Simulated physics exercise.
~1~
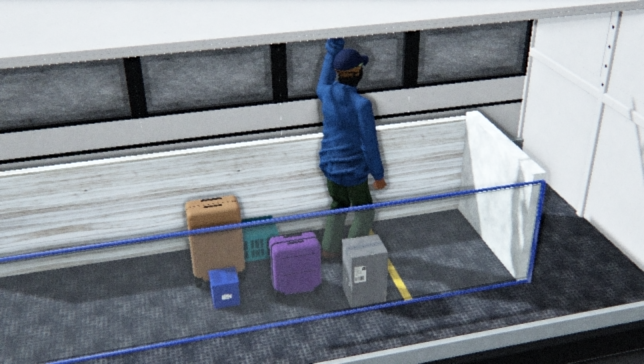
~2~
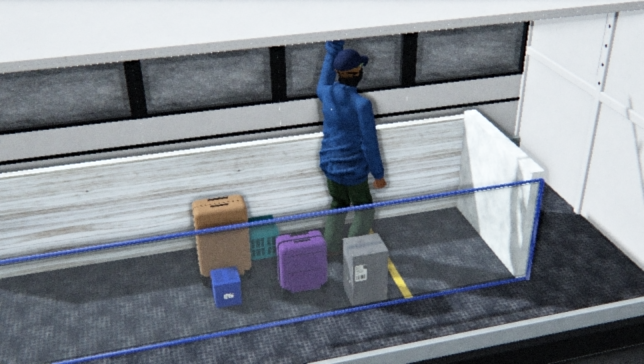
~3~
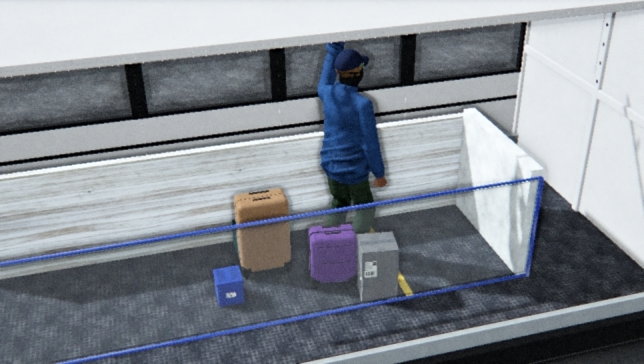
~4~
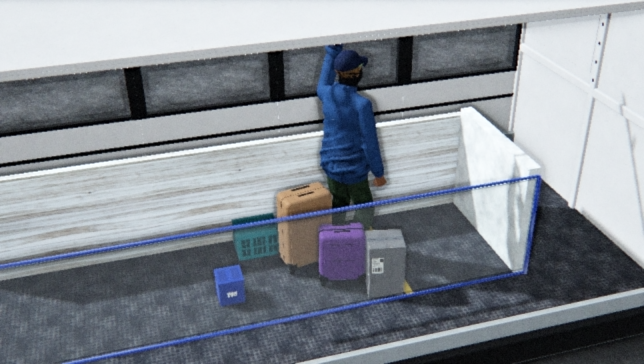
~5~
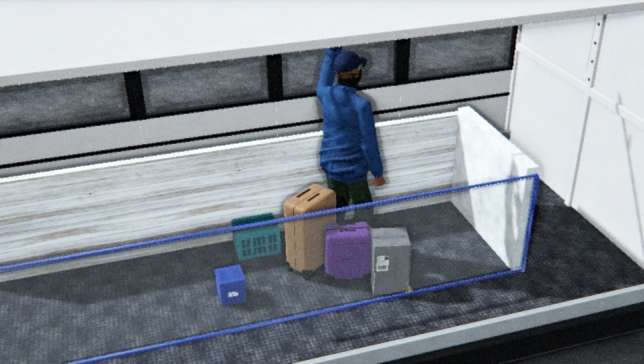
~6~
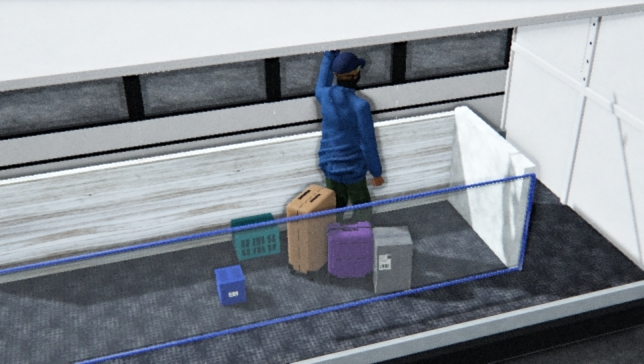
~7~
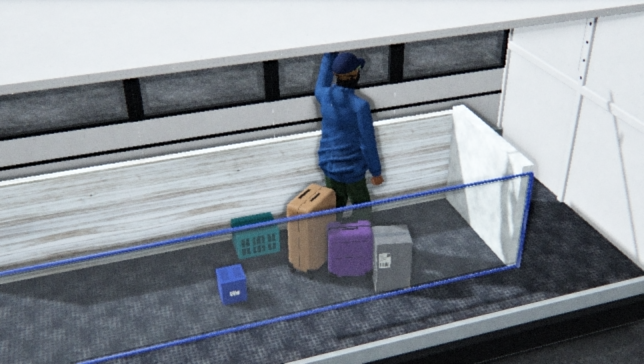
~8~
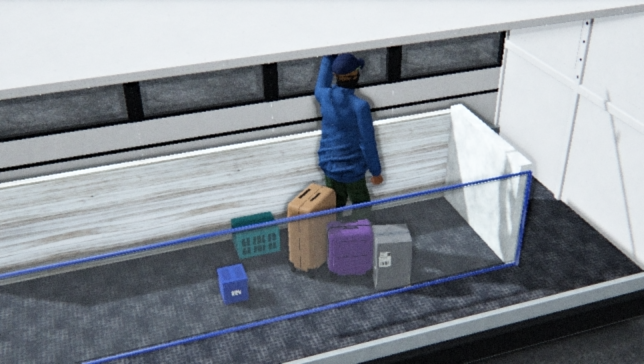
To begin with, a person in a blue top and cap stands with one arm raised in a tram bay, beside a brown case, a purple case, a grey pack, a teal crate and a blue tub. The brown and purple cases start rolling right, while the grey pack holds still at first. It then slides a little the same way as the brown case rolls across in front of the crate. The brown case goes farthest, turning slightly before the cases settle. Everything ends upright, with the grey pack short of the yellow line and the crate and tub unmoved.
